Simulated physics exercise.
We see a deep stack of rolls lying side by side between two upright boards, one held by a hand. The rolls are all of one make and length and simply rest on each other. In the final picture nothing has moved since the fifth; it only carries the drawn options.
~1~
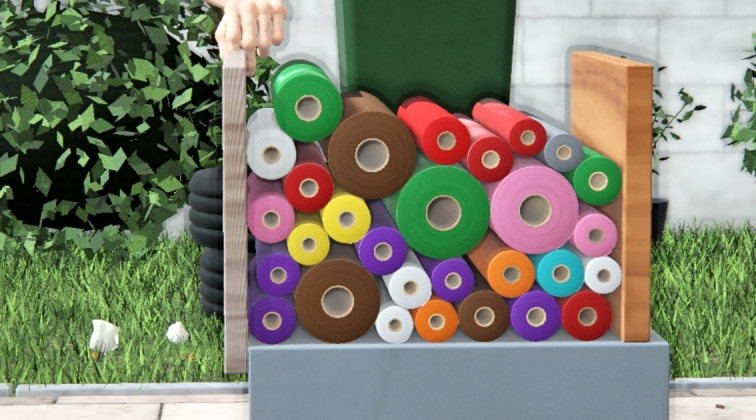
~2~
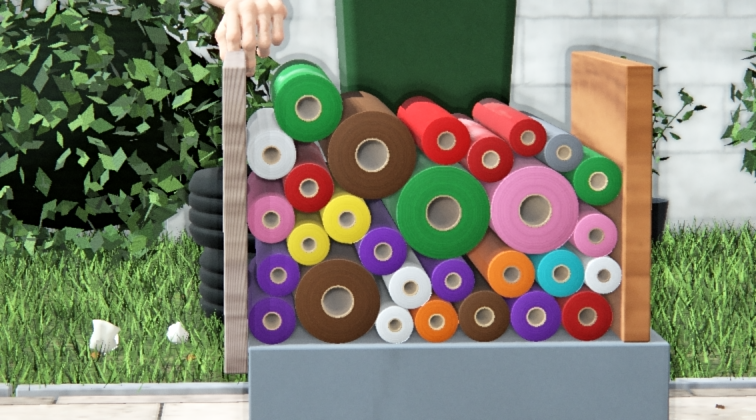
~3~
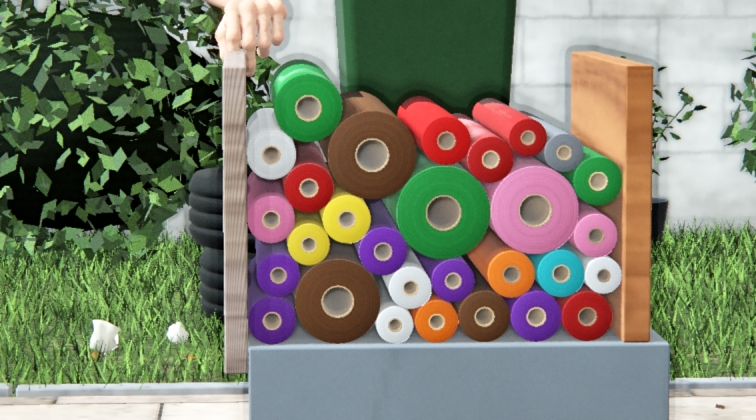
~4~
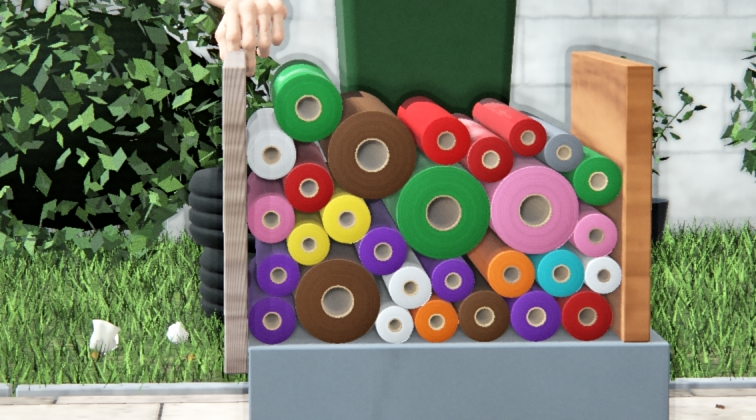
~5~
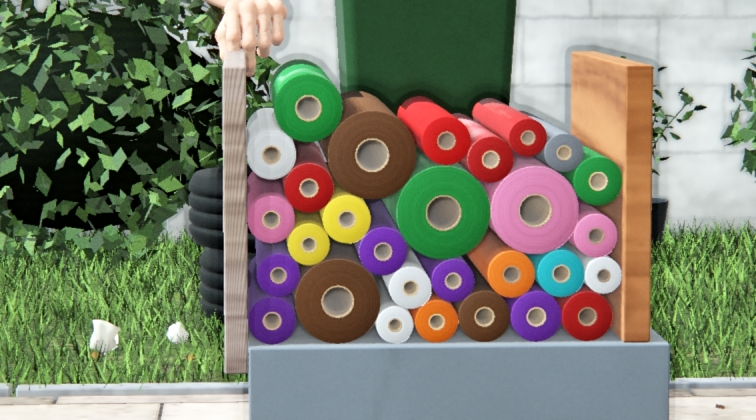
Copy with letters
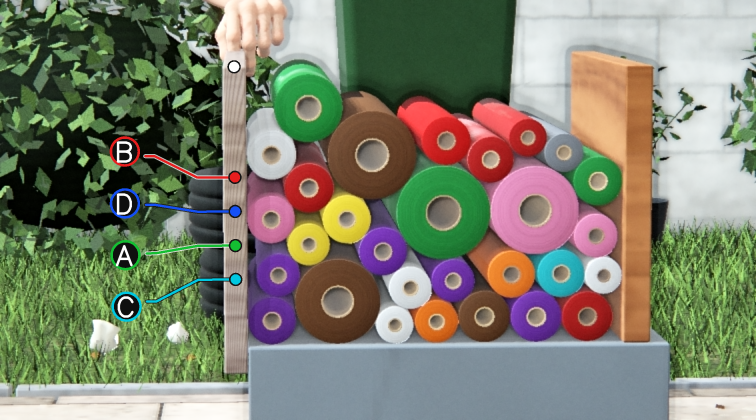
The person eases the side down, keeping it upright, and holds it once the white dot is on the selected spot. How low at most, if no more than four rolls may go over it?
The answer is mark C.
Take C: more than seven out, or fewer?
Fewer than seven.
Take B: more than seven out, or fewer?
Fewer than seven.
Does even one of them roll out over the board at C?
Yes, at C.
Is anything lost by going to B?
No, at B.
On the marked copy, A at (235, 246); B at (235, 178); C at (236, 280); D at (235, 211); the white dot at (234, 67).
Following C. Soon after the start, top of the board (247, 158).
Later, top of the board (248, 262).
In the end, top of the board (248, 278), four out over the board.
As for the rest, A two out over the board; B none out over the board; D none out over the board.
